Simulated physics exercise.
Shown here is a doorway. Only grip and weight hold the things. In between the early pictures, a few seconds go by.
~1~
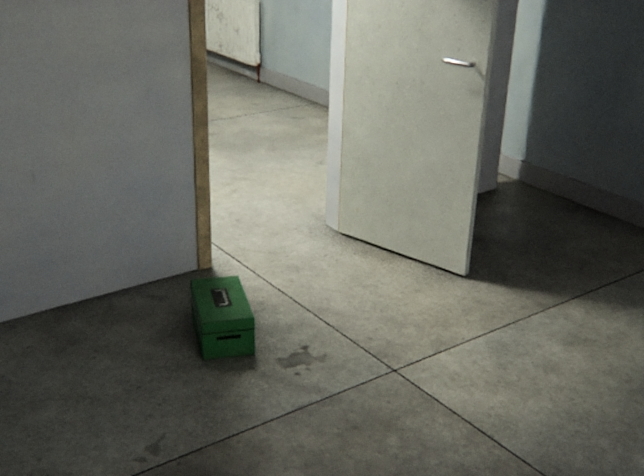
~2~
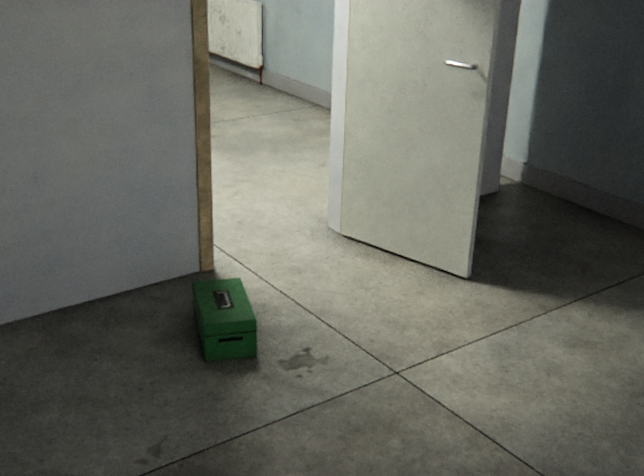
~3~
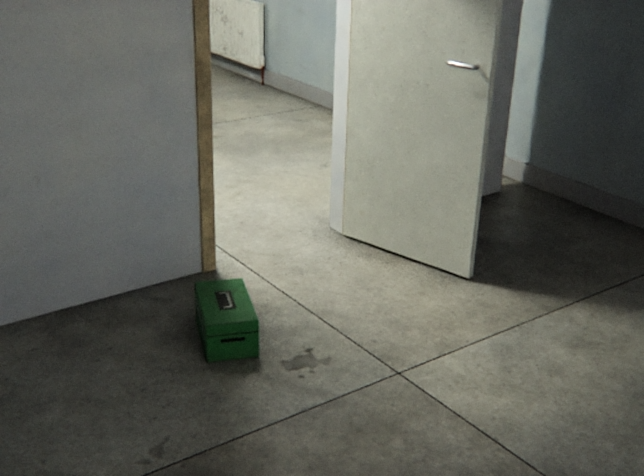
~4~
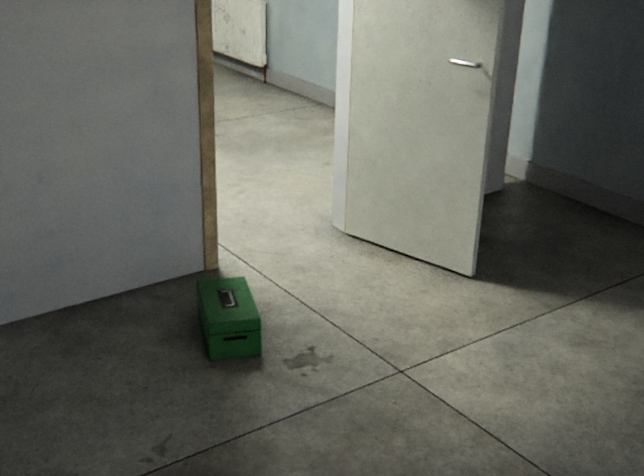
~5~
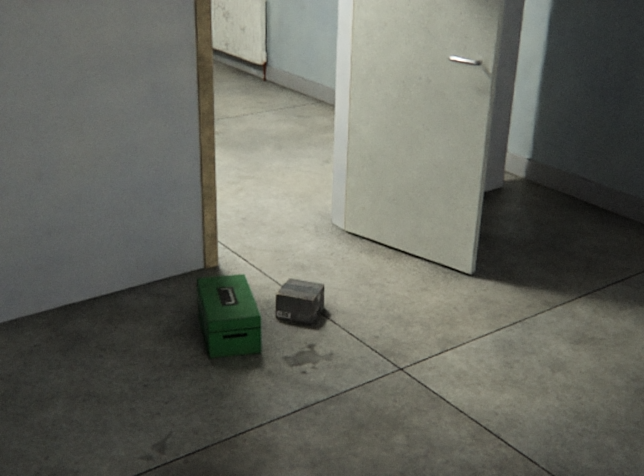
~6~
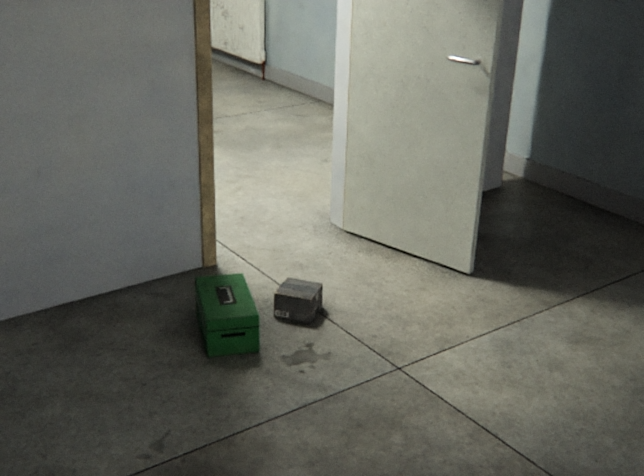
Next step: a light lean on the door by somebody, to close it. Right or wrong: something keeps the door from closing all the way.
Wrong.
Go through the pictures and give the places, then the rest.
In the first frame, door wide open and still; green toolbox (221, 316).
In the second frame, door wide open and still; green toolbox (224, 318).
In the third frame, door wide open and still; green toolbox (226, 318).
In the fourth frame, door wide open and still; green toolbox (228, 317).
In the fifth frame, door wide open and still; green toolbox (228, 314).
In the sixth frame, door wide open and still; grey box (299, 300); green toolbox (226, 313).
Then, 0.70 s later than the last frame, door 80° open.
Then, 1.20 s later than the last frame, door 50° open.
Then, 1.70 s later than the last frame, door 18° open.
When it is over, door 0° open; both as before. End places, in pixels of the last picture, grey box near (299, 300).
